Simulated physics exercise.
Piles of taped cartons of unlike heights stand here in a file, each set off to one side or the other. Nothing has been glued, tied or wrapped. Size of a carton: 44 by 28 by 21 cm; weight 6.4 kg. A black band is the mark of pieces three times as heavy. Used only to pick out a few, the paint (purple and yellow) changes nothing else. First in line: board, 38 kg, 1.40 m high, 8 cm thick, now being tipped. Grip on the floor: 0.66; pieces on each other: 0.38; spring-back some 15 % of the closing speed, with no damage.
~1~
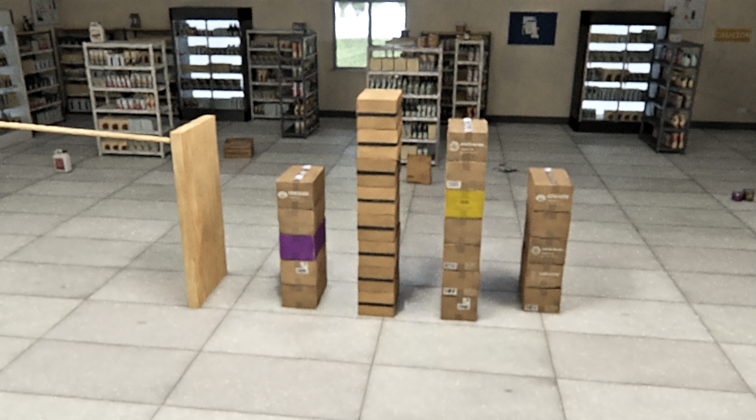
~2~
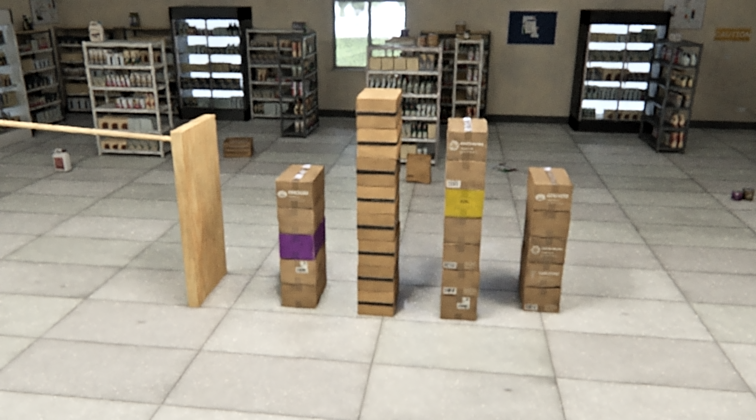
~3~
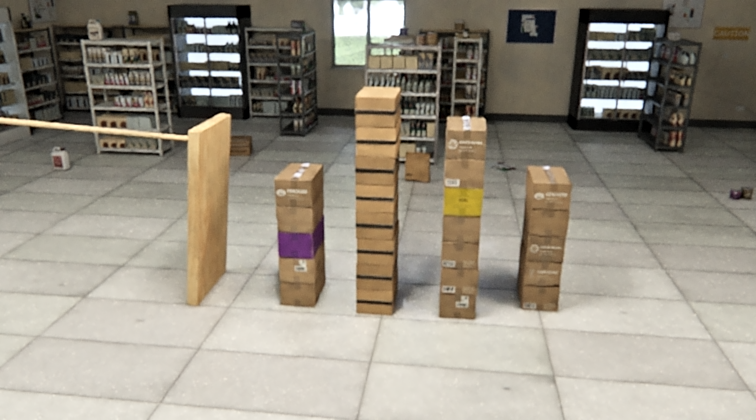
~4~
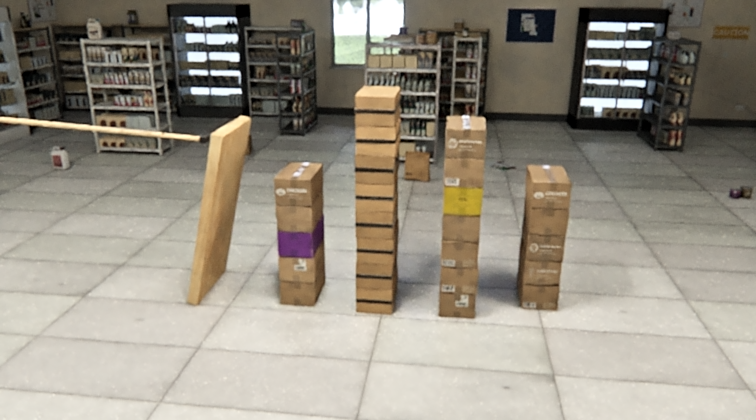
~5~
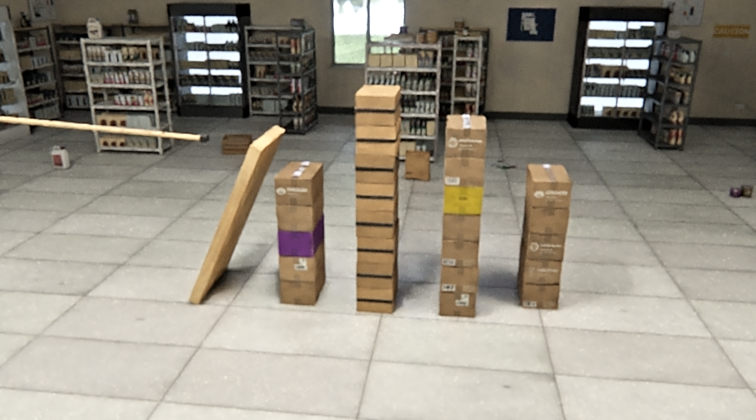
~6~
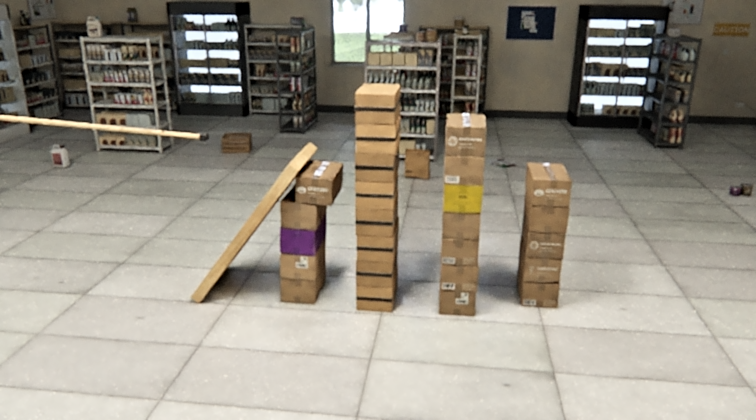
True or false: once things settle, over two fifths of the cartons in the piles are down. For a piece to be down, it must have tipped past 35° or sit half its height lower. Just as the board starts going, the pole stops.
False.
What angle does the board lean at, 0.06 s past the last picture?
At that moment it leans around 40° from upright.
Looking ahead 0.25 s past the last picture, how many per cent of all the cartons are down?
0 %.
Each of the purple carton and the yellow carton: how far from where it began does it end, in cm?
Moved: Purple 10, yellow 0.
Then, 0.06 s later than the last frame, board 39° from upright; none of the 25 cartons down, 4 disturbed; purple carton moved 30 mm.
Then, 0.11 s later than the last frame, board 41° from upright; none of the 25 cartons down, 5 disturbed; purple carton tilted 5°.
Then, 0.25 s later than the last frame, board 43° from upright; none of the 25 cartons down, 5 disturbed; purple carton tilted 9°.
When it is over, board 44° from upright; none of the 25 cartons down, 5 disturbed; purple carton tilted 9°; yellow carton unmoved. That is 0 per cent. In pixels of the last frame, middles, purple carton near (313, 231), yellow carton near (463, 190).
